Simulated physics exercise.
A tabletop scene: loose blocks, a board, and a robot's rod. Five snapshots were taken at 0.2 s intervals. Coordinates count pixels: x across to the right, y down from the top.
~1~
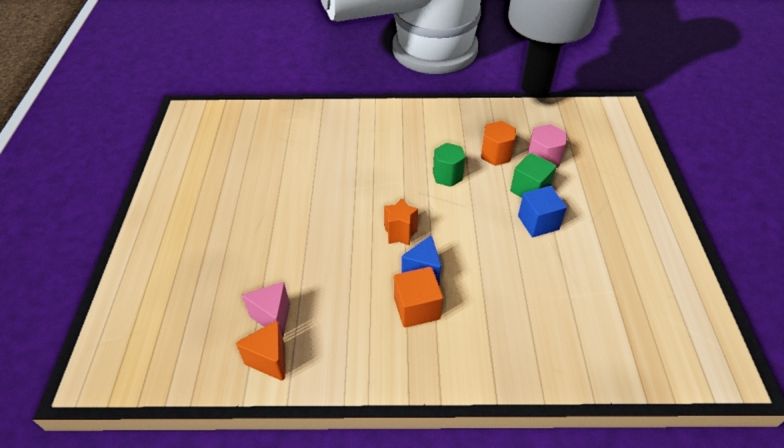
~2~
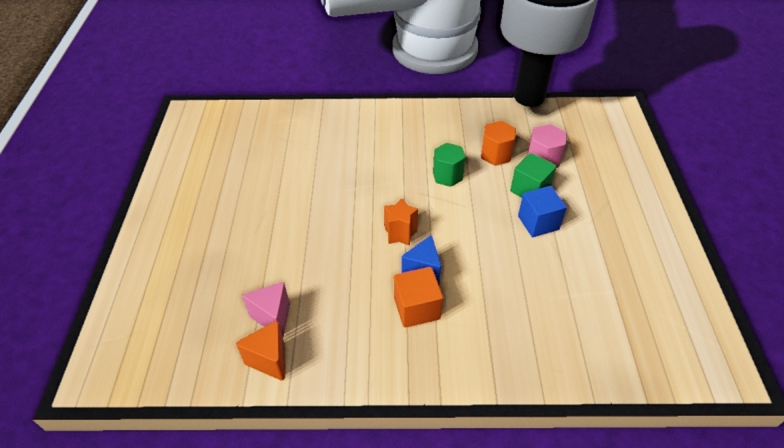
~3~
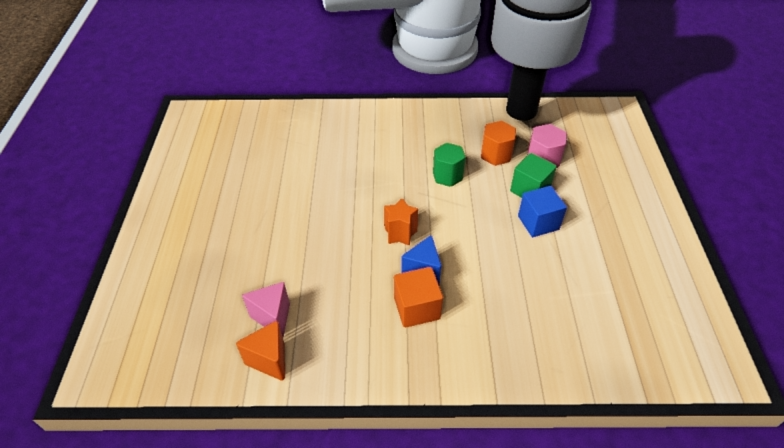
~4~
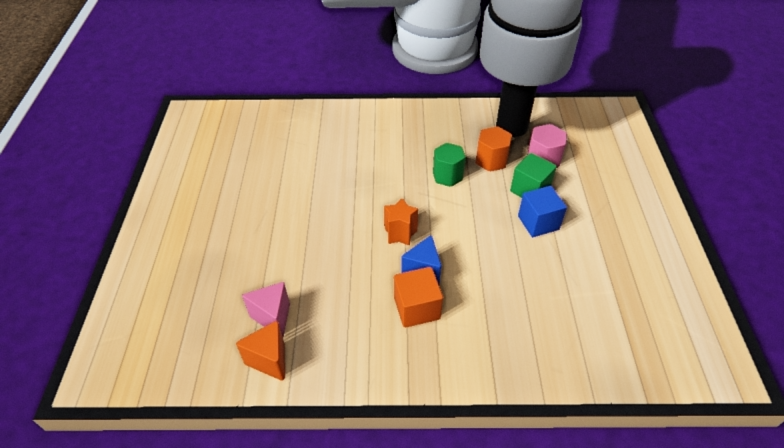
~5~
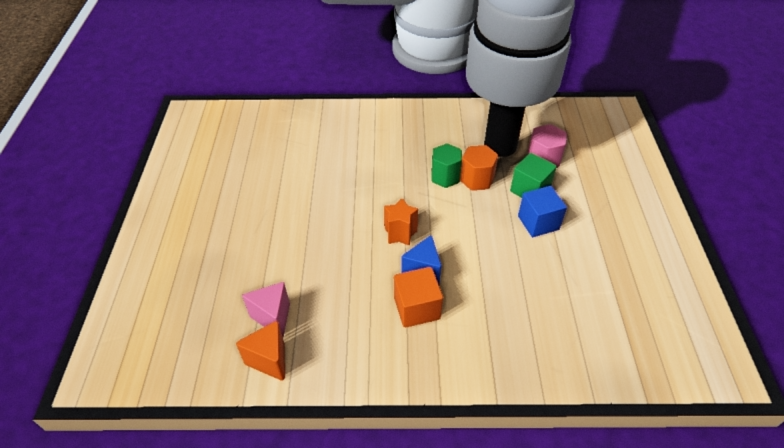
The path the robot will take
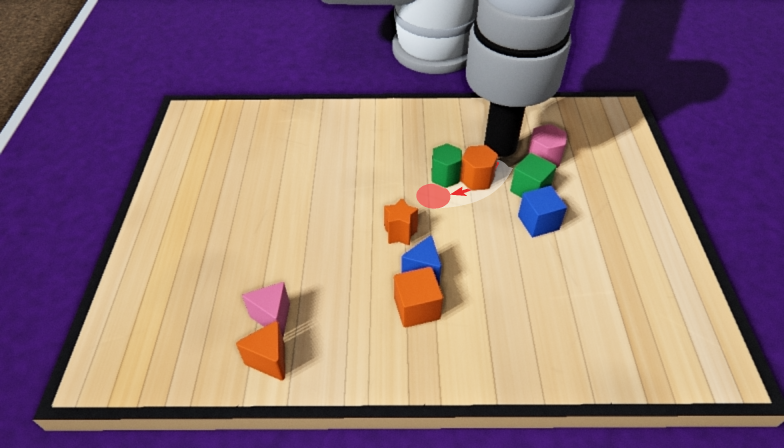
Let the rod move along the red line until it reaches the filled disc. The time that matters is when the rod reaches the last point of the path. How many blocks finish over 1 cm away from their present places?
That push would leave two blocks displaced by more than about 1 cm.
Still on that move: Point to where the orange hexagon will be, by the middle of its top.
It will end up at (428, 198).
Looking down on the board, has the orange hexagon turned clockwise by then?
No, I don't think so.
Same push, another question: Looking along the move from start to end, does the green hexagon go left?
Going by the path, no.
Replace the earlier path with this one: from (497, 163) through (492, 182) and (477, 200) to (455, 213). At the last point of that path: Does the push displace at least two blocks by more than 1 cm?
In short: No.
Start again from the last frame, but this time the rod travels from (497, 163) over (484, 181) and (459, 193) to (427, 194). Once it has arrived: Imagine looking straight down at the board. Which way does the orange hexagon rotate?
From the top, the block rotates counterclockwise.
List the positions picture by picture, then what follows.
The first frame shows rod tip (536, 87); block tops, green hexagon (450, 153); orange hexagon (500, 131); green square piece (536, 167).
The second frame shows rod (529, 98); blocks unchanged.
The third frame shows rod (521, 111); blocks unchanged.
The fourth frame shows rod (512, 127); orange hexagon (495, 137).
The fifth frame shows rod (500, 146); green hexagon (447, 154); orange hexagon (480, 156); green square piece (536, 167).
Path on the board, from (497, 163) via (485, 180) and (462, 192), ending at (433, 196).
What follows on the original path. Halfway along, rod (477, 170); green hexagon (441, 156), turned 35° clockwise; orange hexagon (455, 182).
At the end, rod (435, 179); green hexagon (418, 152), turned 90° clockwise; orange hexagon (428, 198), turned 60° anticlockwise; green square piece in place.
